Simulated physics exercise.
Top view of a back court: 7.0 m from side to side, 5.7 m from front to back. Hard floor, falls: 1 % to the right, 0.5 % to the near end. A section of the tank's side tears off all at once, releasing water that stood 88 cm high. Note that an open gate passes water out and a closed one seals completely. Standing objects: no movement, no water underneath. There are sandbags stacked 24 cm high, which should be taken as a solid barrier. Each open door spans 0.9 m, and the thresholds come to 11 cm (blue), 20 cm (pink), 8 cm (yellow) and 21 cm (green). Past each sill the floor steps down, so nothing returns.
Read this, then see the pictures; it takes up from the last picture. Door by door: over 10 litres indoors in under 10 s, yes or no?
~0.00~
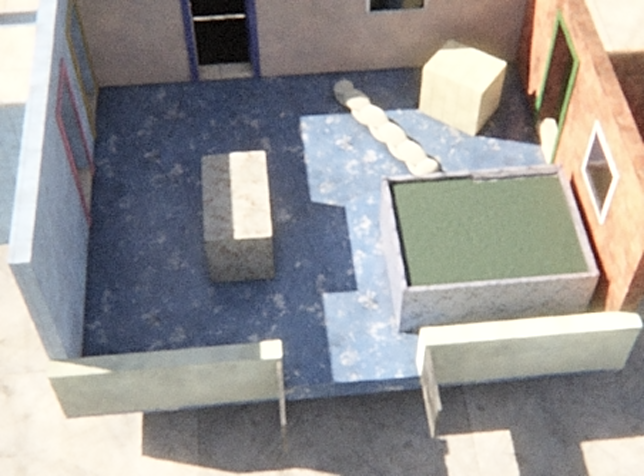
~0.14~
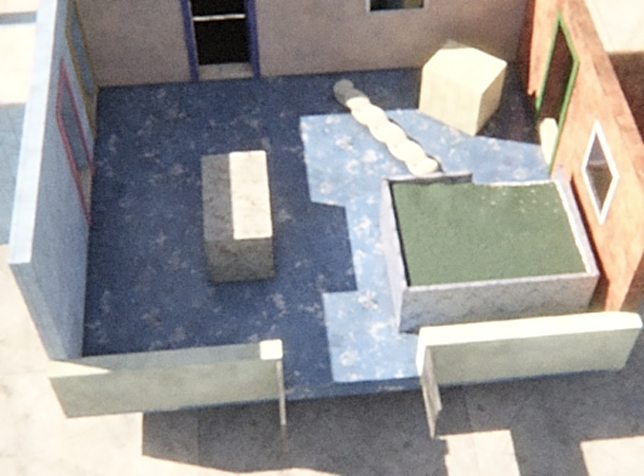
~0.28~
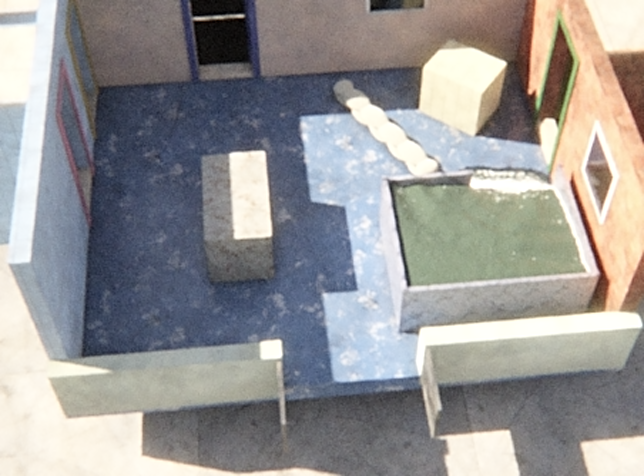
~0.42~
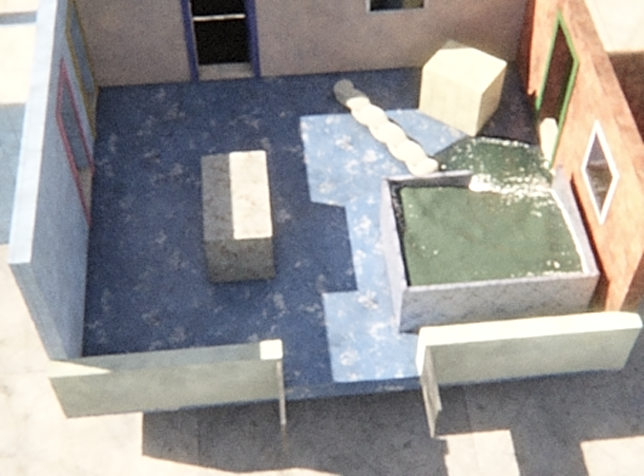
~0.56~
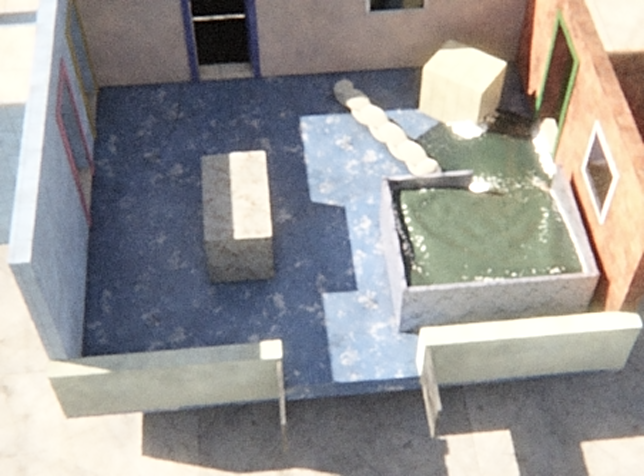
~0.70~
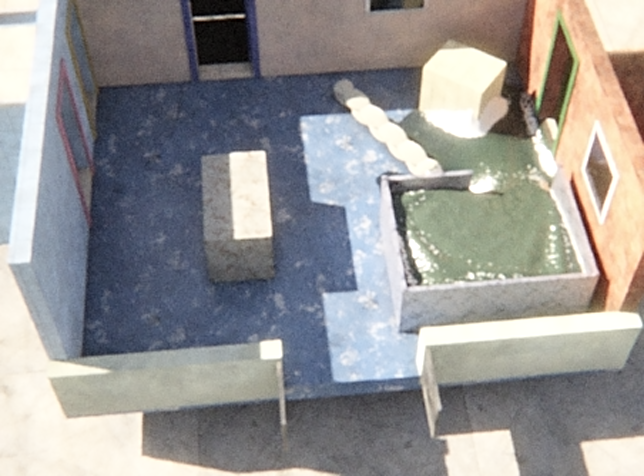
Blue door: No, pink door: No, yellow door: Yes, green door: Yes.
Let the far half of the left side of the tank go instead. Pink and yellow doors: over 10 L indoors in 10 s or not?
Short answer, against that limit: Pink is fine, yellow overshoots.
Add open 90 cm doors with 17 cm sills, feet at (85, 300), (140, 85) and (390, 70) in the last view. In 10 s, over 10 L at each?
The first one doesn't reach it, the second one doesn't reach it, and the third one exceeds it.
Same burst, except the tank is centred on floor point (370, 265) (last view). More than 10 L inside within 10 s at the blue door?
Against the limit, the blue door gets more than that.
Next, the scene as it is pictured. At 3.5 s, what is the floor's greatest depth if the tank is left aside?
About 45 cm at most.
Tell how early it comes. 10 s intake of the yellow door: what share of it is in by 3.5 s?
It comes to about 10 per cent.
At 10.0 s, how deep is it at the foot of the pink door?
Some 5.5 centimetres of depth.
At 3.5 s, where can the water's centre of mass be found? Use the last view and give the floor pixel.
(428, 174).
After 1.4 s water covers 20 % of the floor and is deepest (72 cm) near (507, 63); blue door not reached, pink door not reached, yellow door not reached, green door 35 cm at the sill, 17 L in.
After 2.2 s water covers 30 % of the floor and is deepest (59 cm) near (510, 70); blue door 2 cm at the sill, 0 L in, pink door not reached, yellow door not reached, green door 35 cm at the sill, 55 L in.
After 3.5 s water covers 55 % of the floor and is deepest (45 cm) near (380, 71); blue door 7 cm at the sill, 0 L in, pink door not reached, yellow door 14 cm at the sill, 16 L in, green door 32 cm at the sill, 122 L in.
After 6.0 s water covers 85 % of the floor and is deepest (30 cm) near (534, 149); blue door 4 cm at the sill, 0 L in, pink door 15 cm at the sill, 0 L in, yellow door 16 cm at the sill, 127 L in, green door 31 cm at the sill, 198 L in.
After 10.0 s water covers 95 % of the floor and is deepest (18 cm) near (479, 207); blue door 8 cm at the sill, 0 L in, pink door 5 cm at the sill, 0 L in, yellow door 7 cm at the sill, 157 L in, green door 18 cm at the sill, 224 L in.
